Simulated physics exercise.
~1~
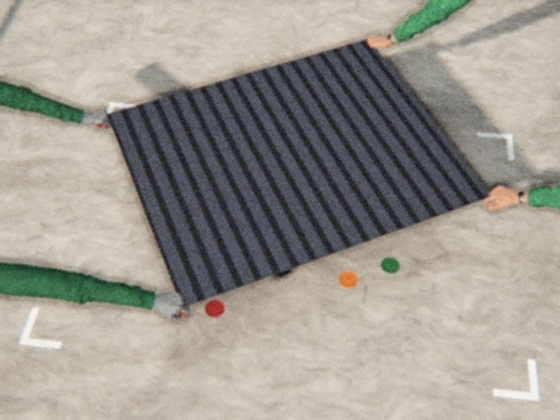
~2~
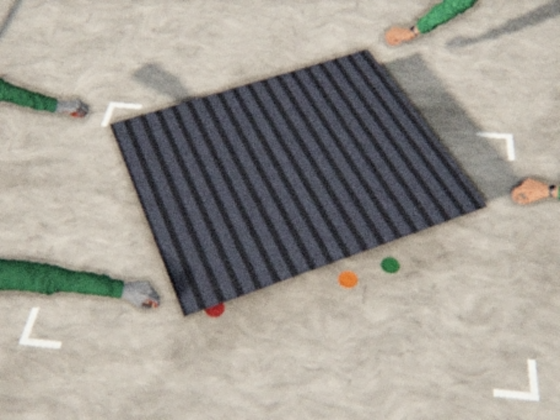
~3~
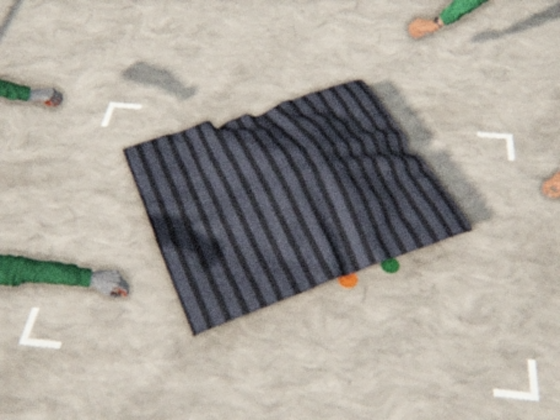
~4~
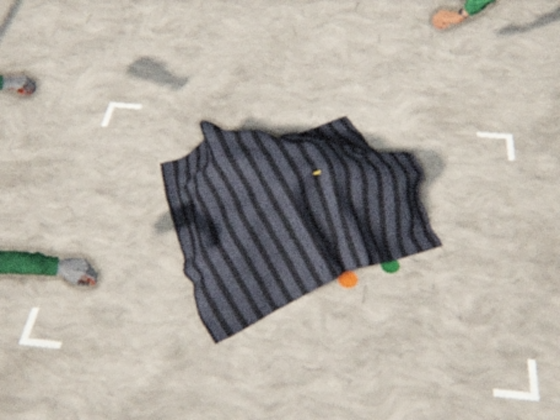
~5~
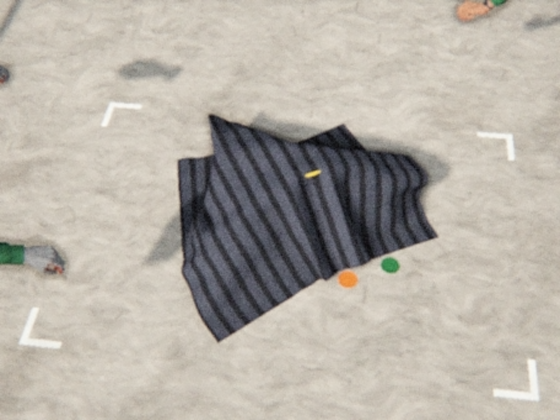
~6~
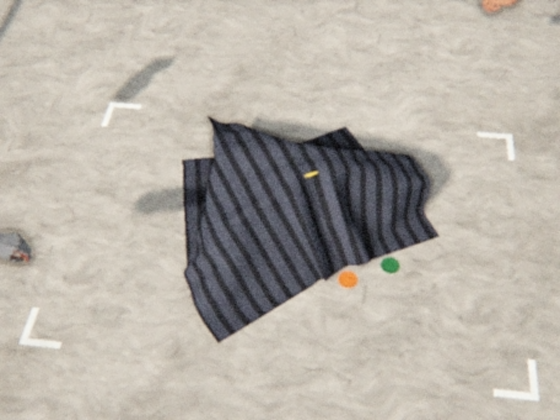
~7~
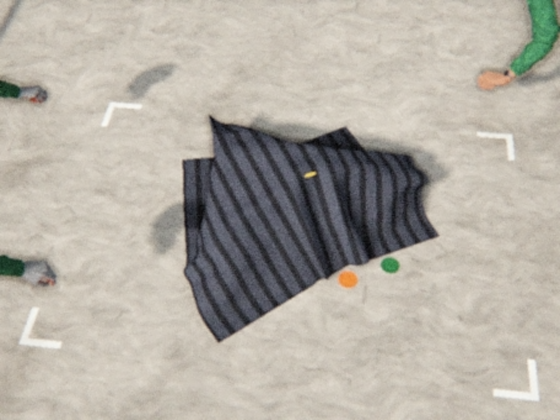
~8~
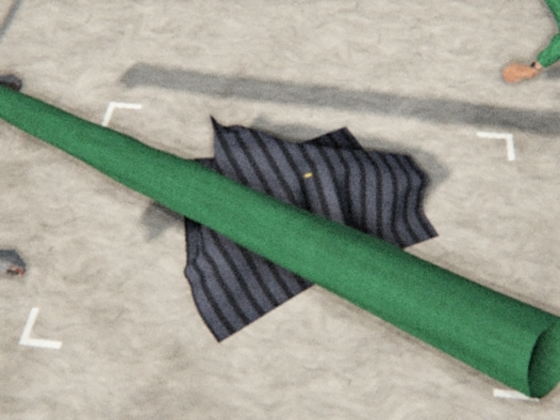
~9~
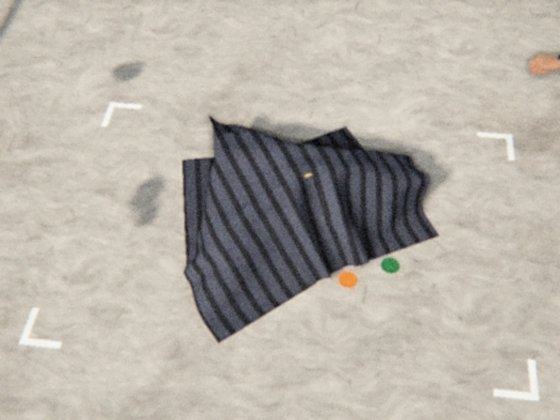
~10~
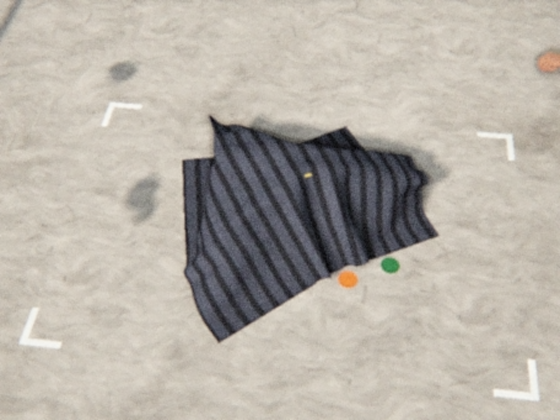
The clip shows four hands releasing a dark striped cloth, which drops and crumples on a pale floor, covering a red disc while orange and green discs stay visible. A green-sleeved arm later sweeps across, and the rumpled cloth remains in place.
